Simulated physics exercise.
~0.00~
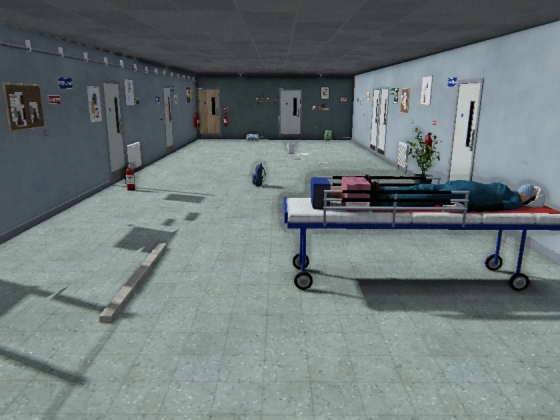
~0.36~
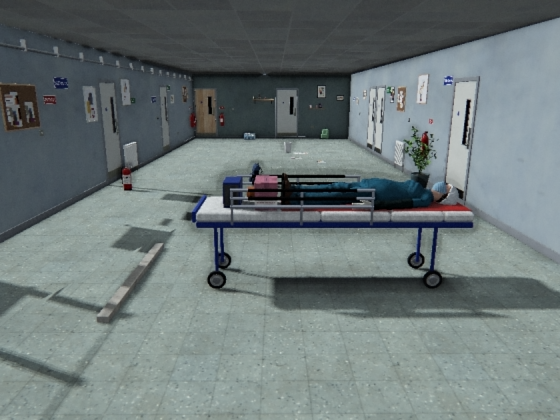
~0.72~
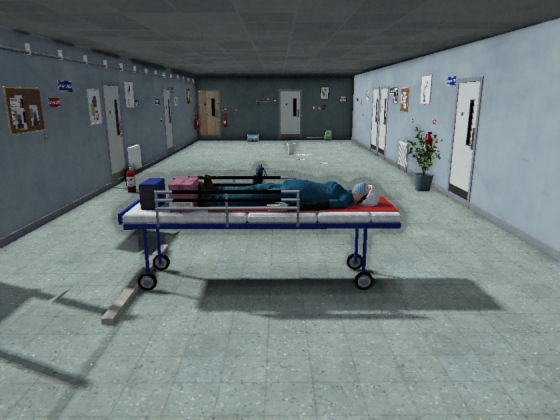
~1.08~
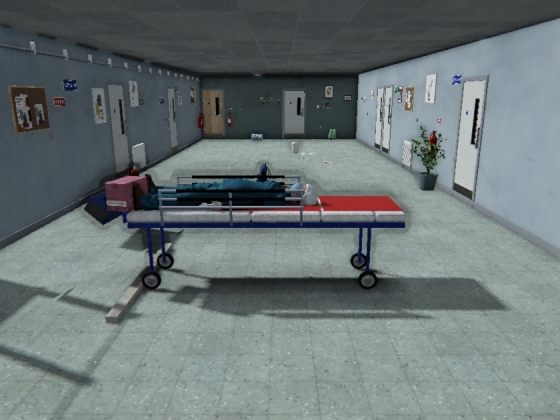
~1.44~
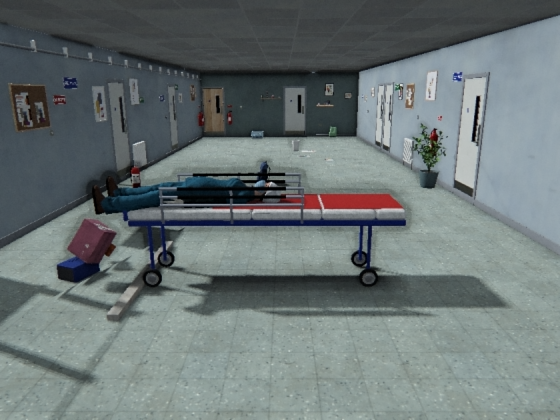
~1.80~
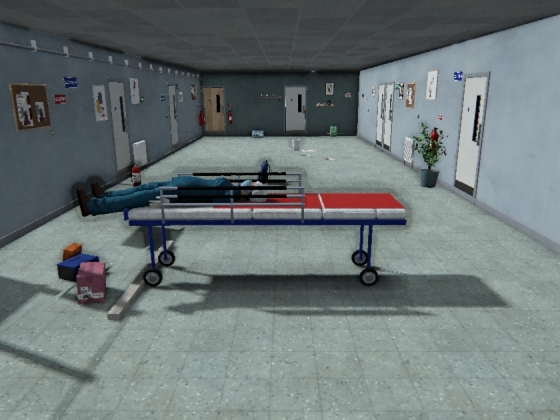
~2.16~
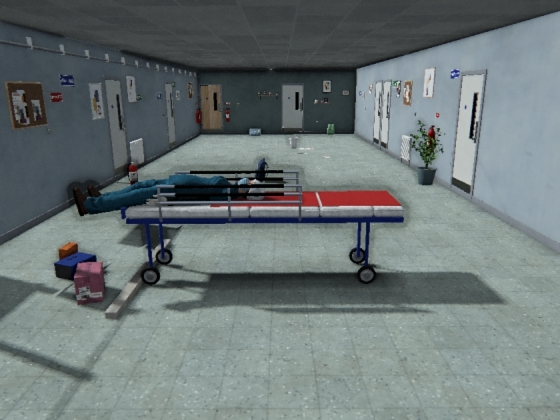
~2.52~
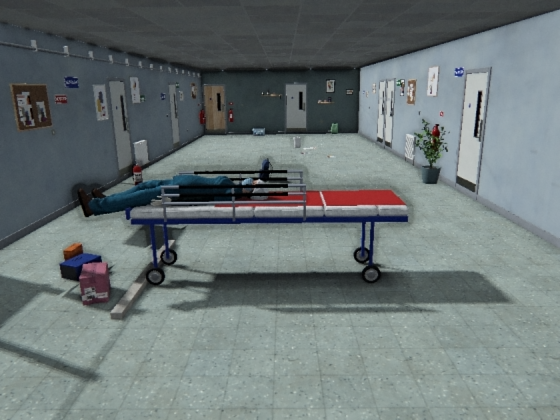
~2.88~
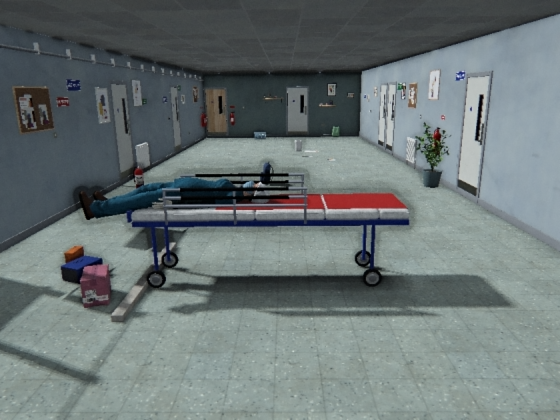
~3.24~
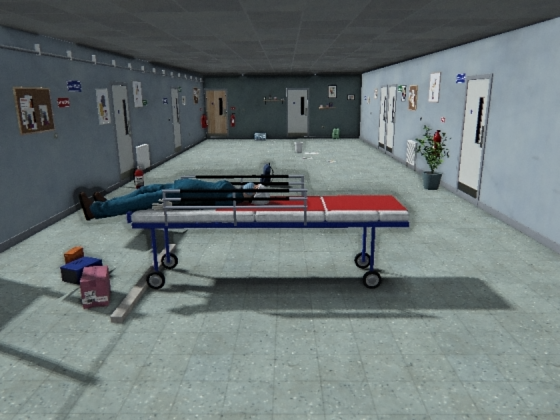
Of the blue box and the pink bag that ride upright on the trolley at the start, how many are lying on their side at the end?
One of them is, the blue box. The pink bag ends upright on the floor beside it.
